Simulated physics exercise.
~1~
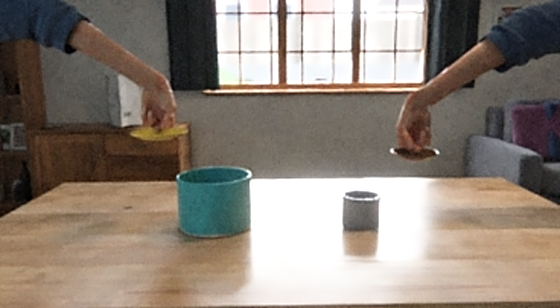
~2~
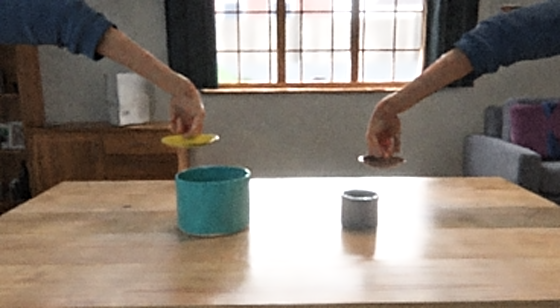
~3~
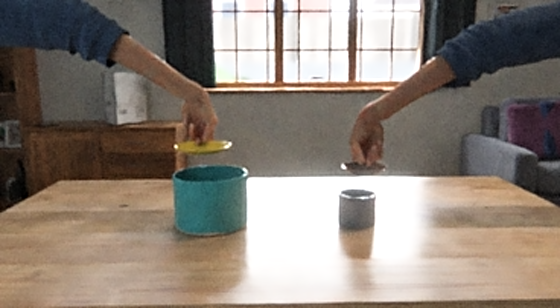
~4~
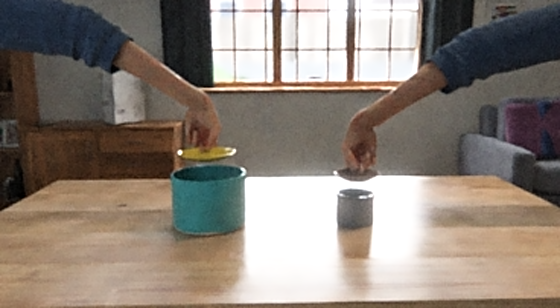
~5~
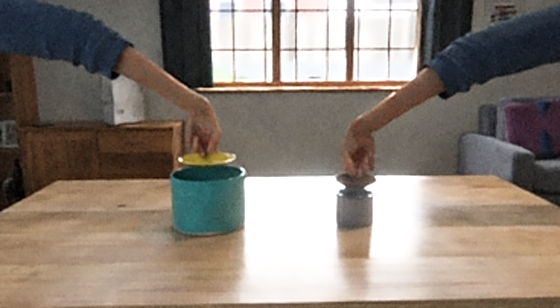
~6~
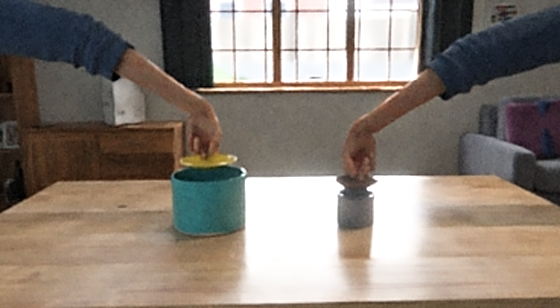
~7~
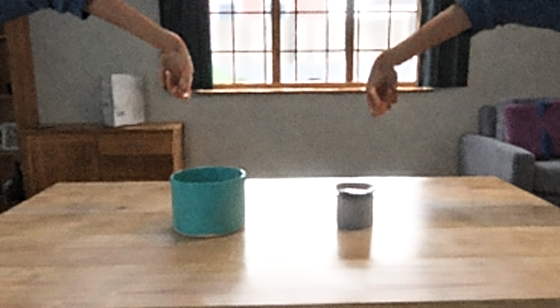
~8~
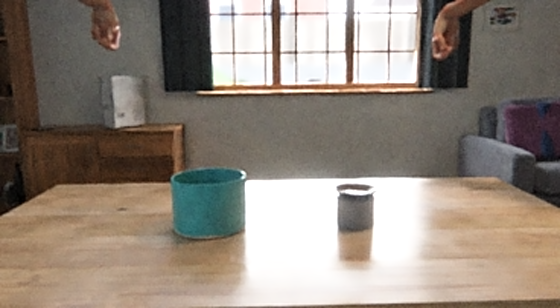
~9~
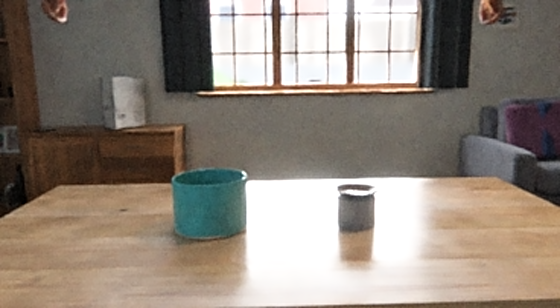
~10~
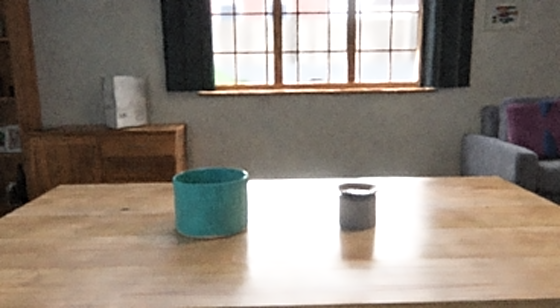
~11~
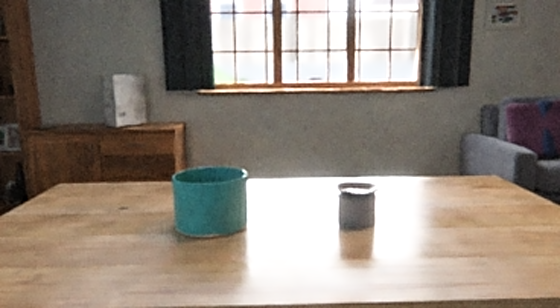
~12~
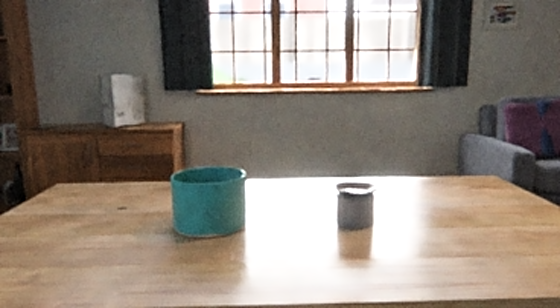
Two blue-sleeved arms reach in from opposite sides over a pale wooden table, seen from the front in a room with a barred window, a wooden cabinet and a grey sofa. The left hand holds a yellow plate above a wide teal pot, while the right holds a brown saucer above a smaller grey jar. Both hands move inward and lower the discs towards the openings. The hands then let go and draw back up and out of view. The yellow plate has dropped out of sight inside the teal pot, while the saucer rests across the grey jar as a lid.
